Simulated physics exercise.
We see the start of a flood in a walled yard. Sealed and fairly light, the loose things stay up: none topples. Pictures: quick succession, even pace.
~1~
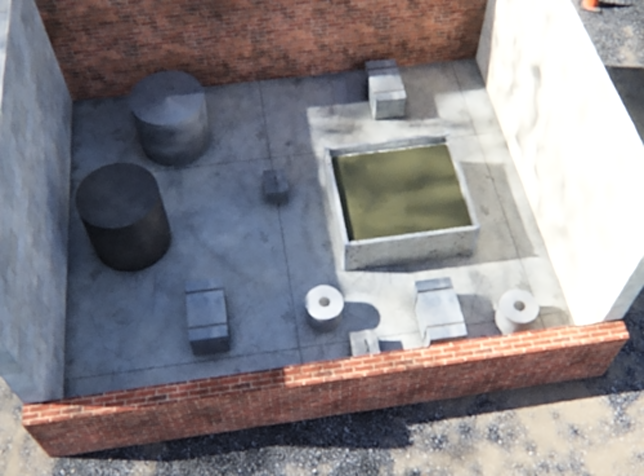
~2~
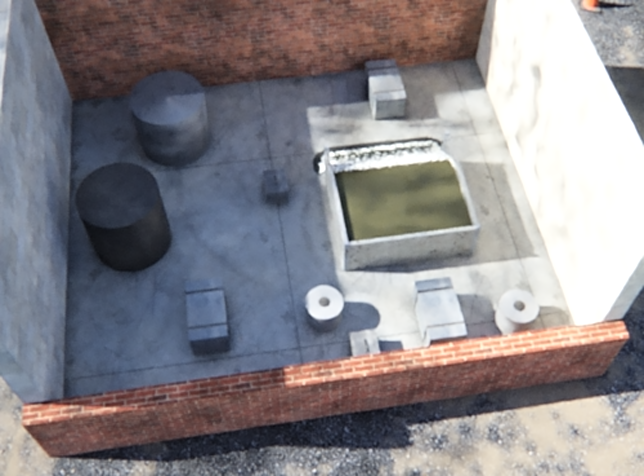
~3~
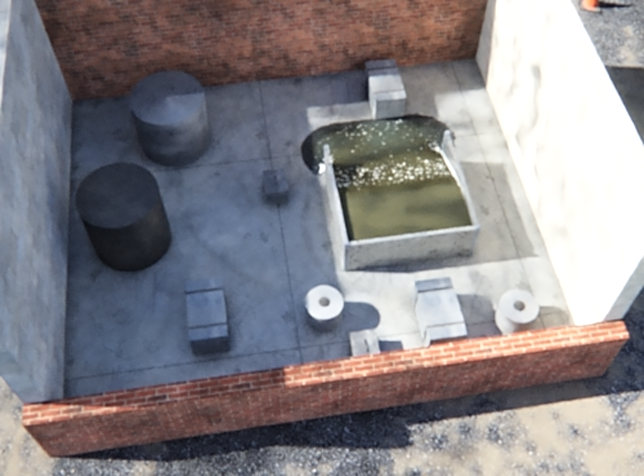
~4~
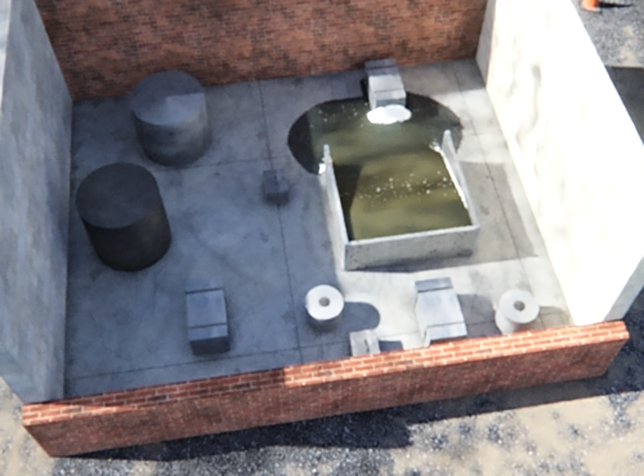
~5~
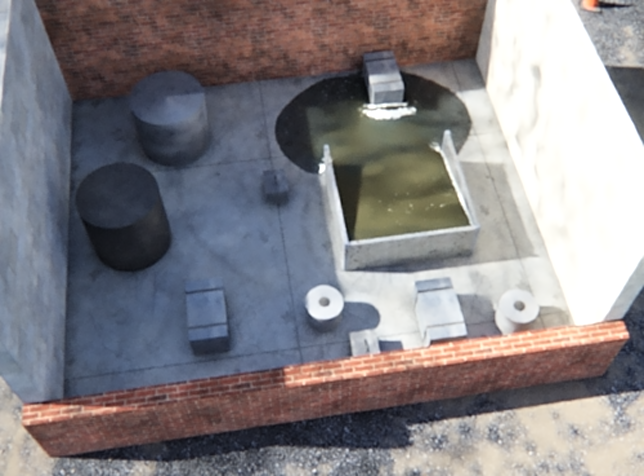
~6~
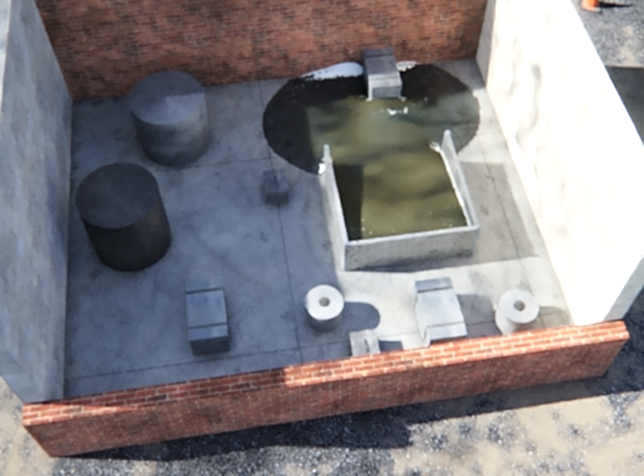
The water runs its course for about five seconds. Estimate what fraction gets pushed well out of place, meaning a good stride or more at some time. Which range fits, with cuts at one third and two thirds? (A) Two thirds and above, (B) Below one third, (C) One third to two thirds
B, below one third.
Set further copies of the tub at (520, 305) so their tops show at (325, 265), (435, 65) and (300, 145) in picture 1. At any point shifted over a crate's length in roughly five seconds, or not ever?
Stays put, shoved clear, stays put.
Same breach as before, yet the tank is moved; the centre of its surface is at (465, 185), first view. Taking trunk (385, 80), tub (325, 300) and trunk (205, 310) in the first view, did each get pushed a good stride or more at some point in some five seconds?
As listed: Moved that far, short of that, short of that.
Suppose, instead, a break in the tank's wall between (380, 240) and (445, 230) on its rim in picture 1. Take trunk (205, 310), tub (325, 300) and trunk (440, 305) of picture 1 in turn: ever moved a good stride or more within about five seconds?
Travels that far, falls short, travels that far.
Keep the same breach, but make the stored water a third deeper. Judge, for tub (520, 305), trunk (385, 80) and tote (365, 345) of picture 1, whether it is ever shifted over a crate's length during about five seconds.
In sequence: Went the distance, went the distance and fell short.
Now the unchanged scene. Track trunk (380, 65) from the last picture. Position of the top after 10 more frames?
Estimated position: Roughly (417, 60).
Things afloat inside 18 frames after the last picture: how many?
That adds up to 1.
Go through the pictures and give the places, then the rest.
In the first frame, a trunk at (385, 80) rests on the ground; a trunk at (440, 307) rests on the ground; 0 of 7 have shifted.
In the second frame, a trunk at (385, 80), on the bottom; a trunk at (440, 307), on the bottom; 0 of 7 have shifted.
In the third frame, a trunk at (385, 80) rests on the ground; a trunk at (440, 307) rests on the ground; 0 of 7 have shifted.
In the fourth frame, a trunk at (385, 79) rests on the ground; a trunk at (440, 307), on the bottom; 0 of 7 have shifted.
In the fifth frame, a trunk at (383, 71), on the bottom, close to its start; a trunk at (440, 307), on the bottom; 1 of 7 have shifted.
In the sixth frame, a trunk at (382, 67), on the bottom, close to its start; a trunk at (440, 307) rests on the ground; 1 of 7 have shifted.
A moment on, 0 of 7 are well off their spots; 1 afloat.
Next, 1 of 7 are well off their spots; 1 afloat.
Later, 1 of 7 are well off their spots; 1 afloat.
In the end, 1 of 7 are well off their spots, and 1 have been at some point; 2 afloat.
